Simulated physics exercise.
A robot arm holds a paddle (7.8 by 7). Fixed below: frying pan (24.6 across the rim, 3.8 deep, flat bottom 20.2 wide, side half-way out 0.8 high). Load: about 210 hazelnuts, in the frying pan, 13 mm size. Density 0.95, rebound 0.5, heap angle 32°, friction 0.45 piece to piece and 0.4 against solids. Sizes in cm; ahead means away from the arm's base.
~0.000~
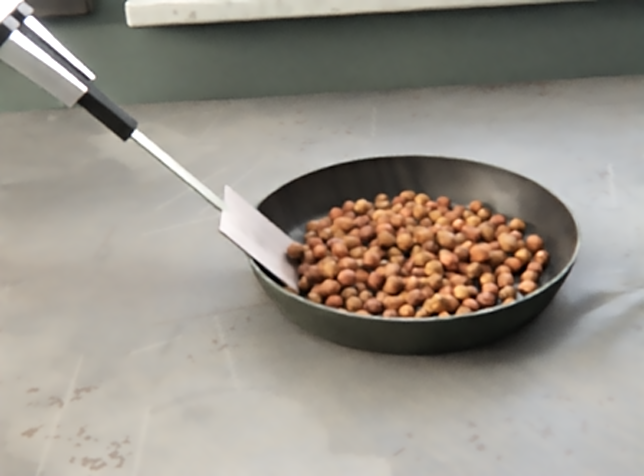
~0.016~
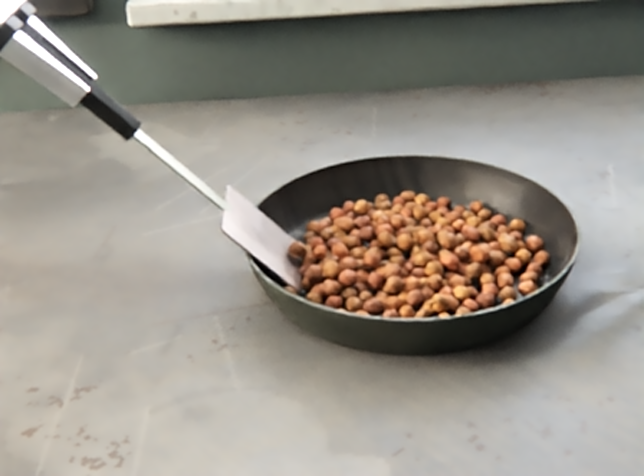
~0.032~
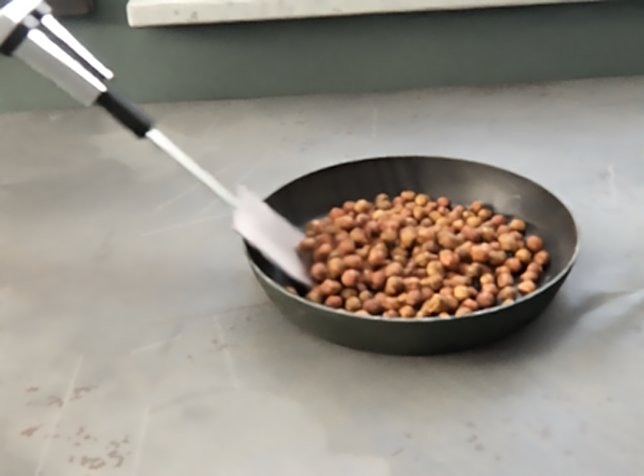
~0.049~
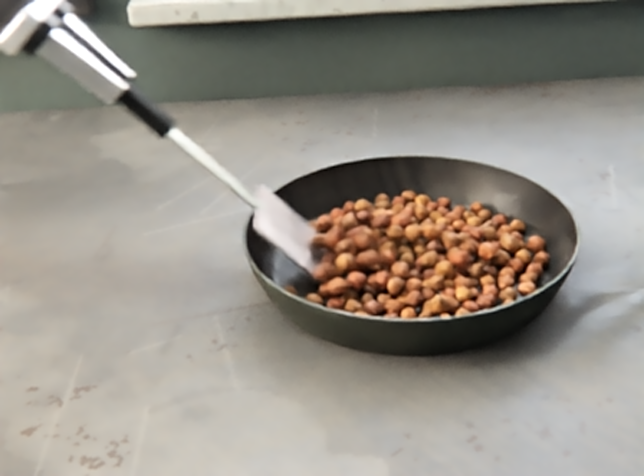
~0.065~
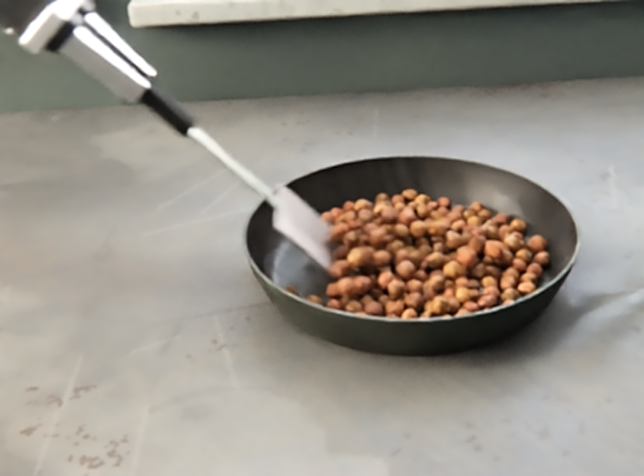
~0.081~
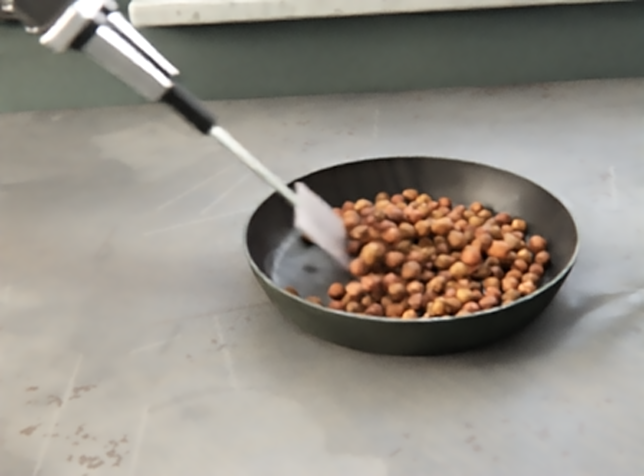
A robot arm's paddle pushes a heap of hazelnuts rightward across a dark frying pan.
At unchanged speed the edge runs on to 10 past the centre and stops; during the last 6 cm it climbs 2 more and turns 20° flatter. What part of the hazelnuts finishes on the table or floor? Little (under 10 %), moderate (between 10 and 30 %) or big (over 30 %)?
A moderate share, between 10 and 30 %, ends on the table or floor.
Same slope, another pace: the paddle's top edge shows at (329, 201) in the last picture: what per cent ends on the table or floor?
About 25 per cent.
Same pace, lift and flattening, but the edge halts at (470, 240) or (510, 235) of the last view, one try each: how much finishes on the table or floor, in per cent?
About 0 and 5 per cent.
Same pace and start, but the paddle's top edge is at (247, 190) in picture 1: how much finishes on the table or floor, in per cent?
Some 20 per cent.
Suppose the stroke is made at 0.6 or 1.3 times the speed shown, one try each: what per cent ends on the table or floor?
About 5 and 20 per cent.
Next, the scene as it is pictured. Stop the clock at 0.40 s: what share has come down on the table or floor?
Some 10 per cent.
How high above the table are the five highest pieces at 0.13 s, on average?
Roughly 5 cm.
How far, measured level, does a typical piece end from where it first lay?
Some 3 cm.
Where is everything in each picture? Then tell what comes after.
Paddle top edge at (222, 207), sloping 48°; upper third of the load around (401, 252), from x 290 to 540, top at y 200; 212 in the frying pan, in the first picture.
Paddle top edge at (225, 207), sloping 48°; upper third of the load around (401, 253), from x 290 to 540, top at y 200, in the second picture.
Paddle top edge at (238, 206), sloping 48°; upper third of the load around (393, 252), from x 290 to 540, top at y 200, in the third picture.
Paddle top edge at (258, 205), sloping 48°; upper third of the load around (396, 248), from x 290 to 540, top at y 200, in the fourth picture.
Paddle top edge at (278, 204), sloping 48°; upper third of the load around (399, 245), from x 290 to 545, top at y 195, in the fifth picture.
Paddle top edge at (298, 203), sloping 48°; upper third of the load around (401, 242), from x 290 to 545, top at y 195; 212 in the frying pan, in the sixth picture.
By 0.13 s, sloping 48°, highest piece 5 above the table; 212 in the frying pan.
By 0.18 s, sloping 42°, highest piece 6 above the table; 212 in the frying pan.
By 0.40 s, sloping 28°, highest piece 15 above the table; 179 in the frying pan, 25 on the table or floor, 8 on the blade or in flight.
By 1.45 s, sloping 28°, highest piece 4 above the table; 179 in the frying pan, 33 on the table or floor.
Final count, 179 in the frying pan, 33 on the table or floor. That is 16 % on the table or floor.
